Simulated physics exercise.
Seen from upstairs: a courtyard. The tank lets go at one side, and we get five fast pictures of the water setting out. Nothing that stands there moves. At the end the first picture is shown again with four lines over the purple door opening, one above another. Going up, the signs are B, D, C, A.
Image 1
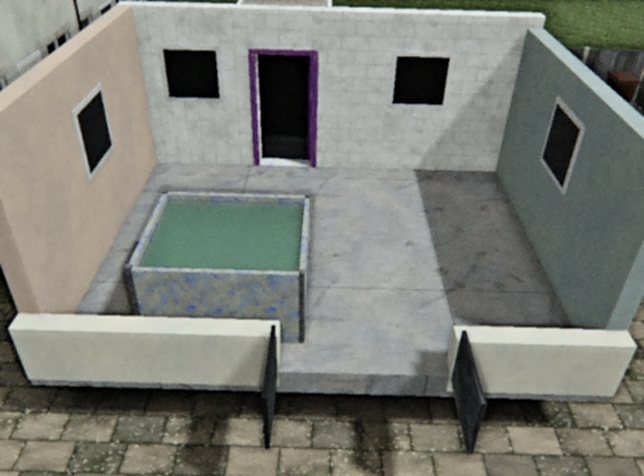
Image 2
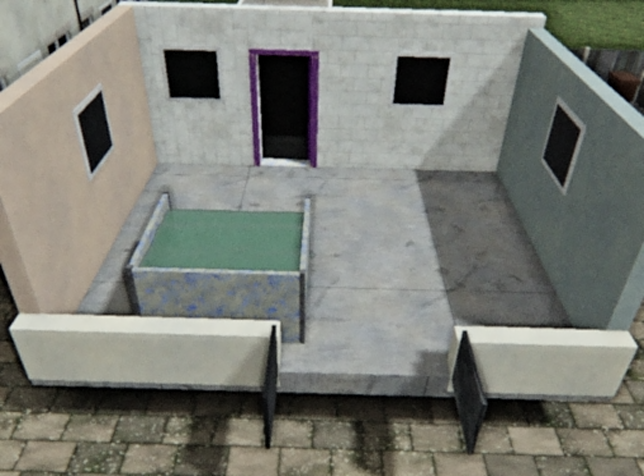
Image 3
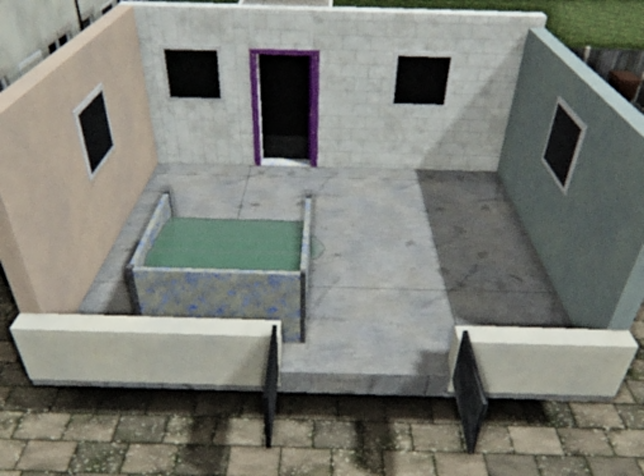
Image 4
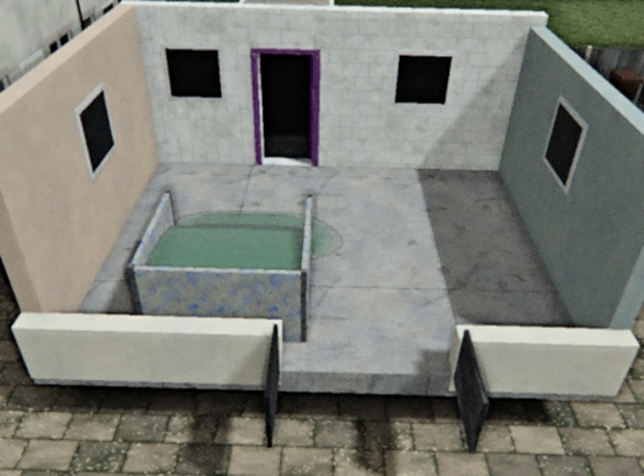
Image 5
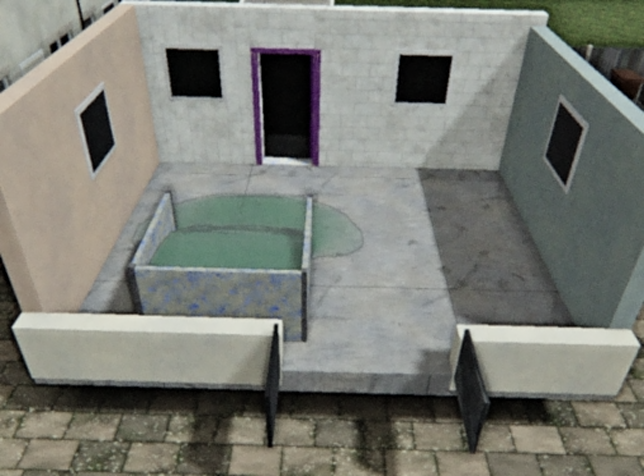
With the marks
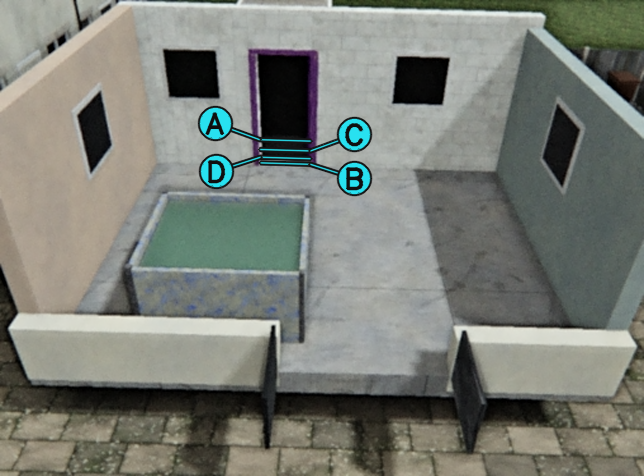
Walled courtyard seen from above, the tank's back side disappearing and green water spreading across the grey floor behind it and rightward.
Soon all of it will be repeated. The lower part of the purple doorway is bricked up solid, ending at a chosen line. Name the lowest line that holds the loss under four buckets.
It is A.
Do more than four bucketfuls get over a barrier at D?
Yes.
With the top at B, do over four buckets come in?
Yes, it does.
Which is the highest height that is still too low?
It is C.
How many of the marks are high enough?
One.
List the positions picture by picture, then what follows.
The first frame shows water in the tank at rest, its middle at (227, 235); foot of the purple doorway at (285, 166); open gate at (367, 320).
In the second frame, water covers 2 % of the ground, its front hidden from here.
In the third frame, water covers 5 % of the ground, its front hidden from here.
In the fourth frame, 10 % of the ground under water, visible out to (335, 236).
In the fifth frame, 17 % of the ground under water, visible out to (343, 216).
In cyan, A at (285, 140); B at (285, 163); C at (285, 150); D at (285, 157); from the bottom up B, D, C, A.
If A is chosen, a splash gets over, under a bucket.
If B is chosen, dozens of bucketfuls pour in.
If C is chosen, about 10 bucketfuls get in.
If D is chosen, dozens of bucketfuls pour in.
